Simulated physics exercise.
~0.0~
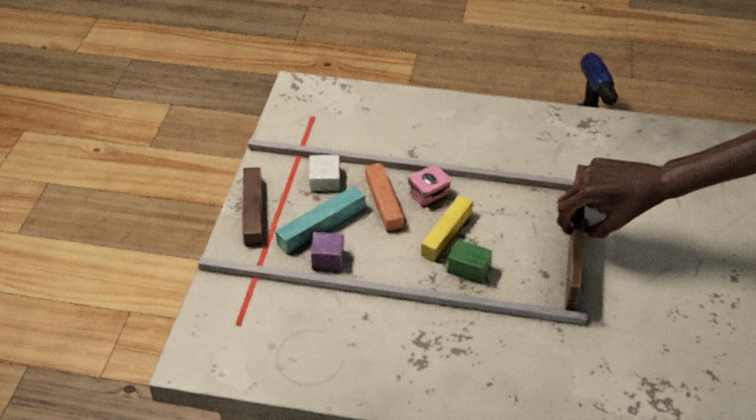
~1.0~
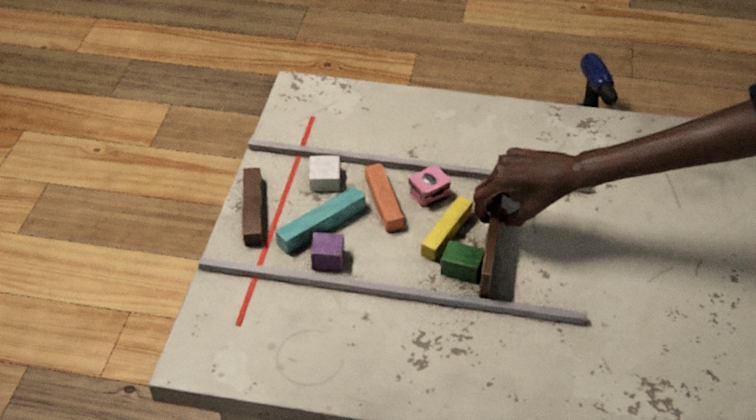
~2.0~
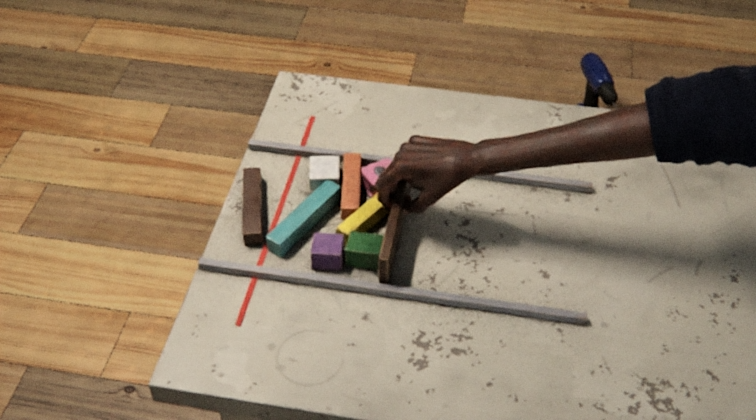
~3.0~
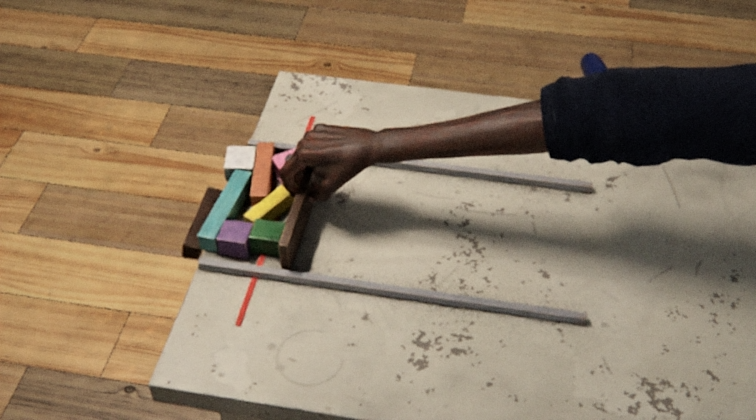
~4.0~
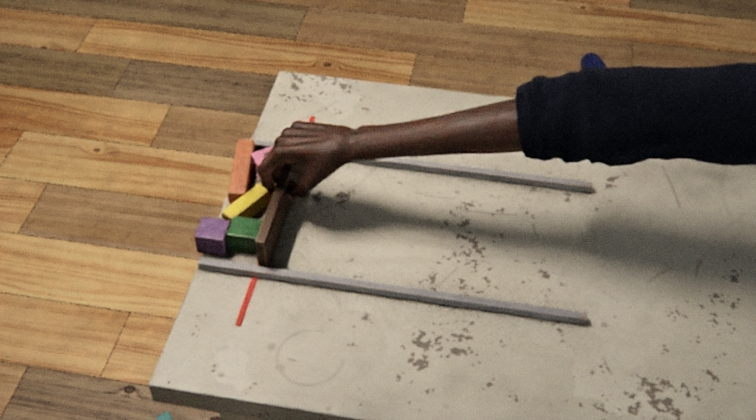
At first, colorful blocks and sticks lie at various angles between two gray rails on a worn table, with a hand holding an upright brown board at their right. The hand slides the board left, reaching the green block and then gathering the pieces closer together. The packed group moves toward and across the red tape, pushing the brown bar to the table's left edge, where it tilts. As the board advances a little farther, the brown bar, turquoise bar and white block leave the tabletop. The hand ends on the board near the tape, with the purple block at the edge and the green, yellow, orange and pink pieces still beside it.
